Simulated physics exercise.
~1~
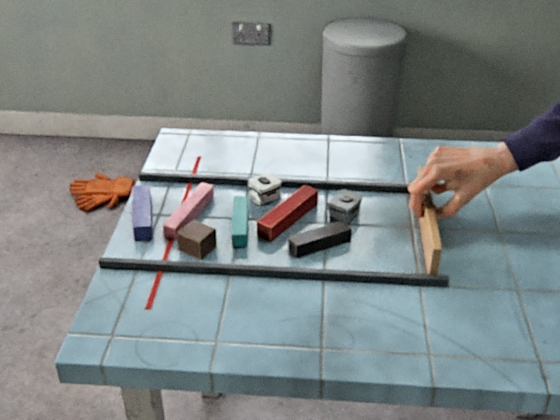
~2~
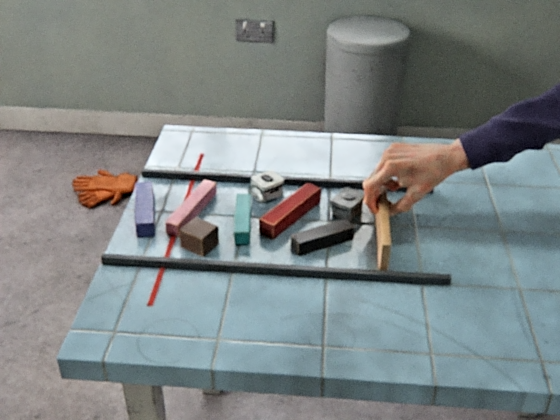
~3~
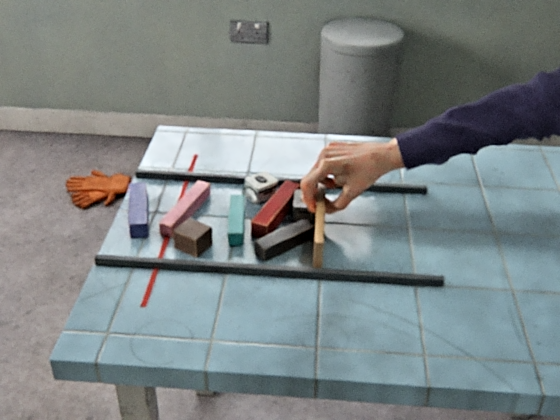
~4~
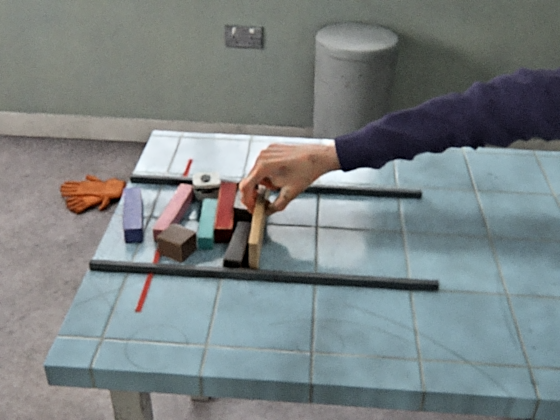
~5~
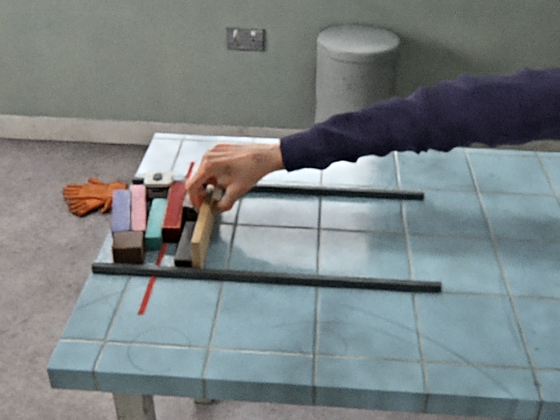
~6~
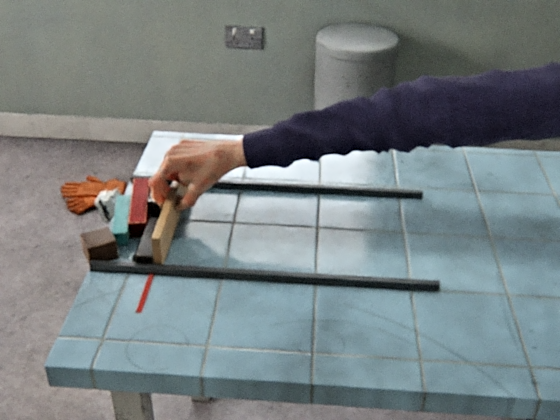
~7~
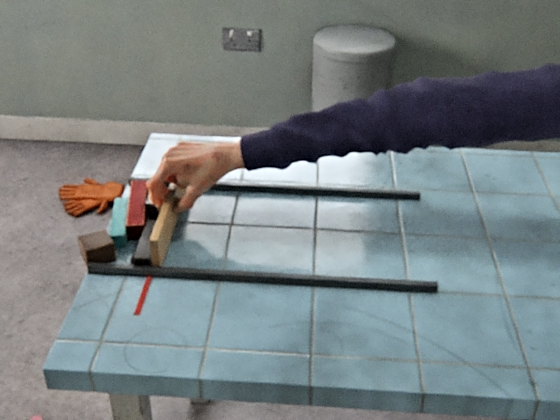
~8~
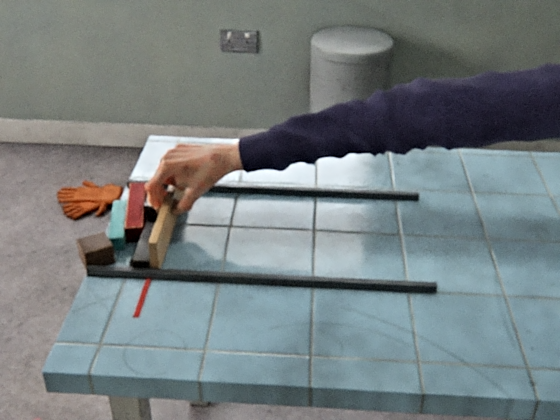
In this clip, a hand slides an upright wooden board leftward between two dark rails on a tiled table, gathering scattered coloured blocks toward the edge. The blue and pink bars and a white case drop off, and the board stops with the remaining pieces crowded at the edge.
